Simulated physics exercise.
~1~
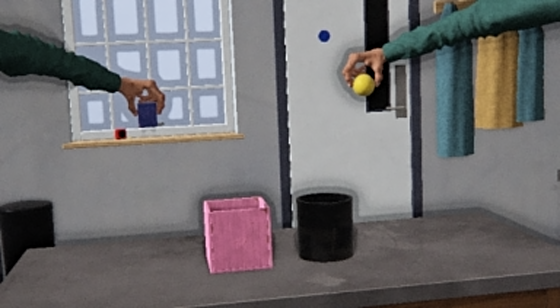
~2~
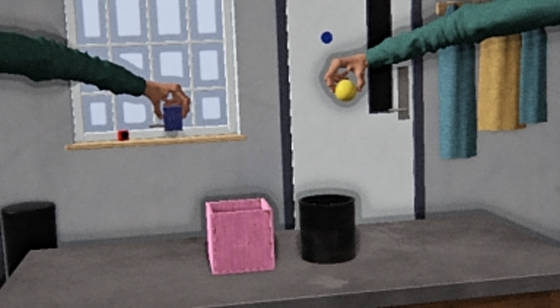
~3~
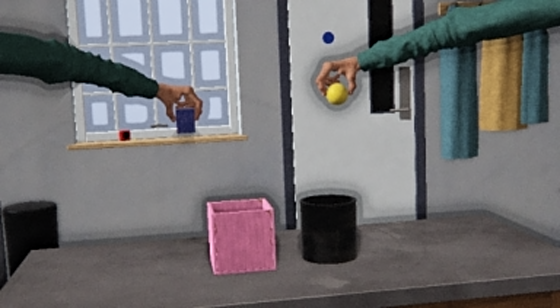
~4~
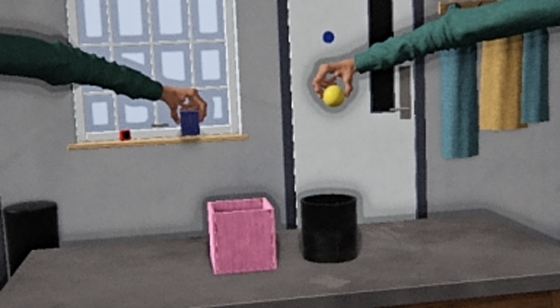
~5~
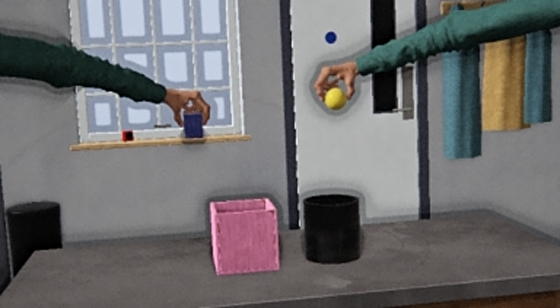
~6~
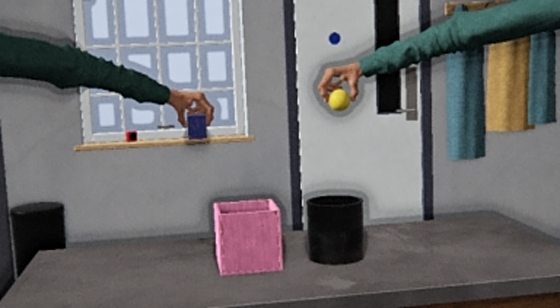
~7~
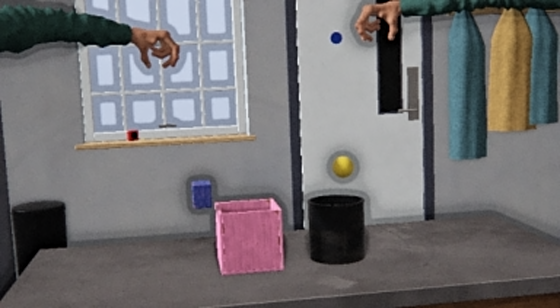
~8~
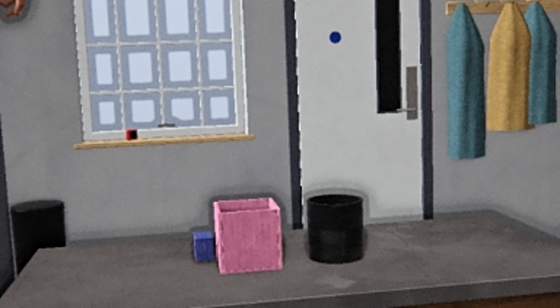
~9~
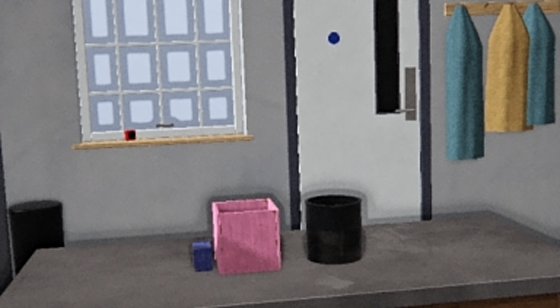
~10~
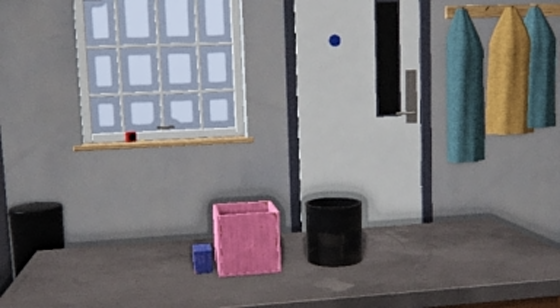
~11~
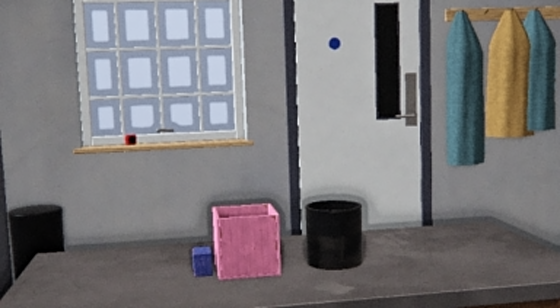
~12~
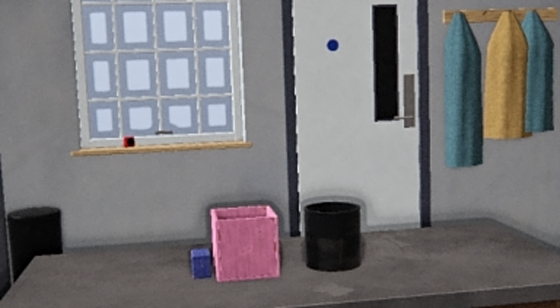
A yellow lemon and a blue block, each held up by a hand, shifted slightly toward each other before both hands let go; the lemon dropped into the black pot, while the block missed the pink crate and ended up on the counter beside it.
